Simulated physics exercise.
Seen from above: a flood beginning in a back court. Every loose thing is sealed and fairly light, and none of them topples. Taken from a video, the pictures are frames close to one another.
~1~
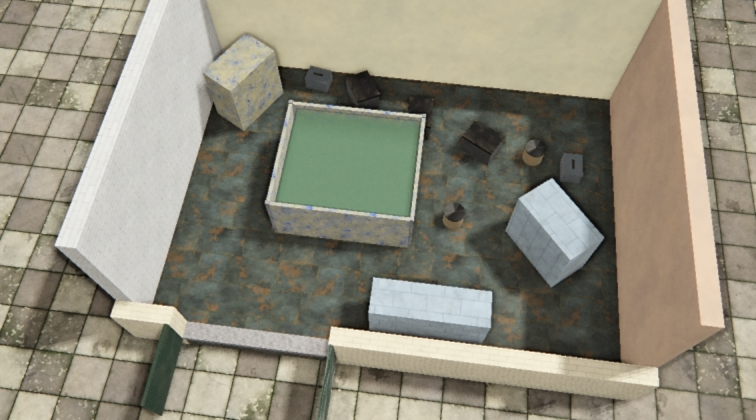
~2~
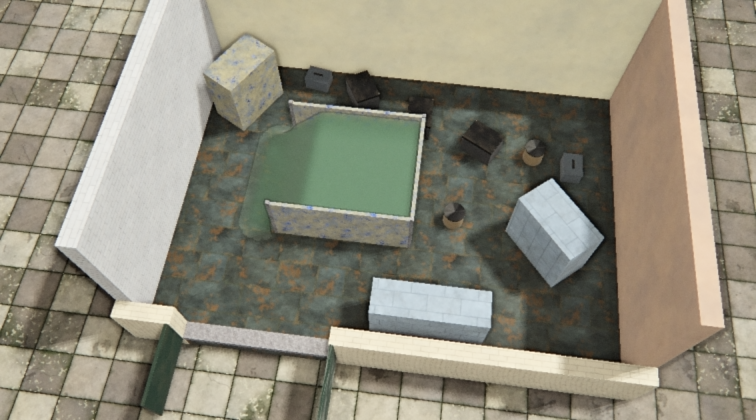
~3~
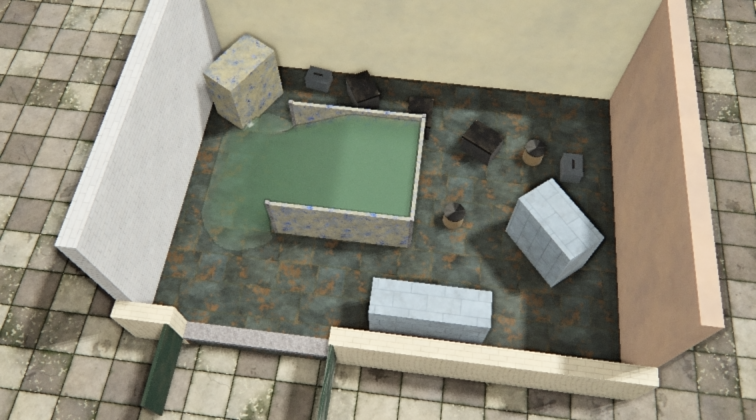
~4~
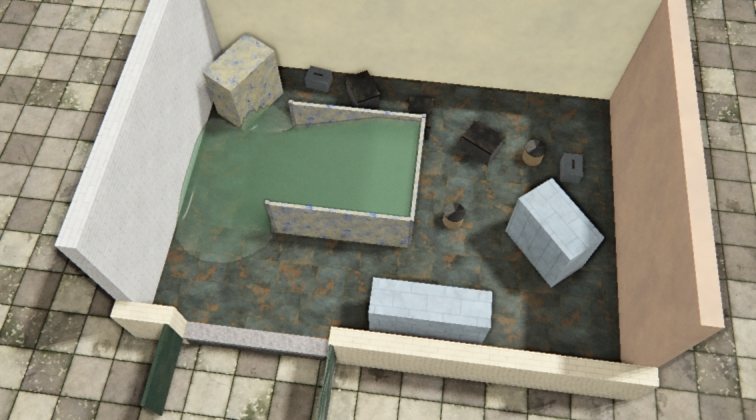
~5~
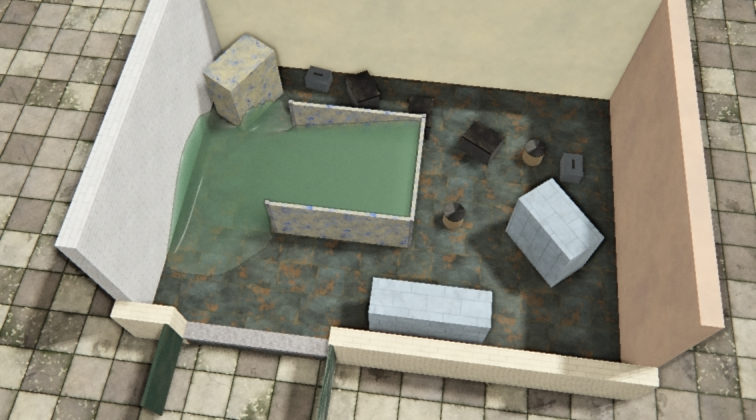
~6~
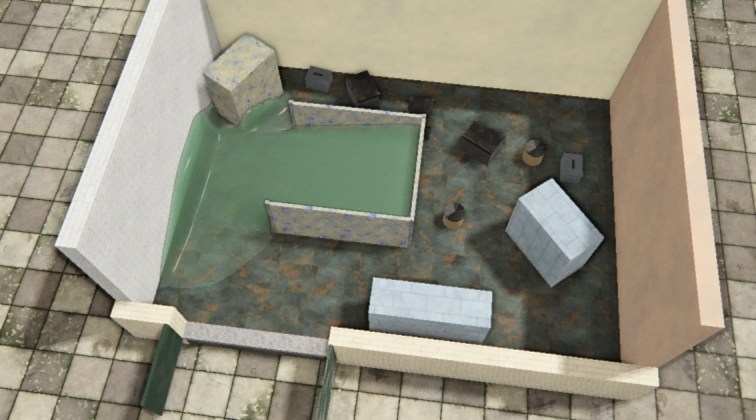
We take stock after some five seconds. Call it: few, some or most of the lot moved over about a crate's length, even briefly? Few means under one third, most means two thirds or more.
Some.
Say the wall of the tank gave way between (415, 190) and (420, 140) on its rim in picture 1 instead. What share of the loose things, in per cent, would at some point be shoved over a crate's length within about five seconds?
I'd say near 100 %.
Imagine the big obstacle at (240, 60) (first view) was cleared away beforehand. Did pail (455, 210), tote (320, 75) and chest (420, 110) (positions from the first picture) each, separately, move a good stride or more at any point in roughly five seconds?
Each in the order asked: Moved little if at all; got moved a good way; got moved a good way.
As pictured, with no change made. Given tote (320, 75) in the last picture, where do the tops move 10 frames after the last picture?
Estimated top position: Approximately (353, 69).
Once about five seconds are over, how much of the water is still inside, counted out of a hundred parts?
74 %.
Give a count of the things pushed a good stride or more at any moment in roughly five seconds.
That works out to 3.
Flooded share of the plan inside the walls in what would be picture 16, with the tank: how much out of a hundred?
I'd estimate around 40 percent.
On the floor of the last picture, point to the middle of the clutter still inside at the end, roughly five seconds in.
Near (526, 163).
A moment on, 0 of 7 are well off their spots; 0 afloat.
Next, 1 of 7 are well off their spots; 1 afloat.
Later, 3 of 7 are well off their spots; 0 afloat.
In the end, 3 of 7 are well off their spots, and 3 have been at some point; 0 afloat.
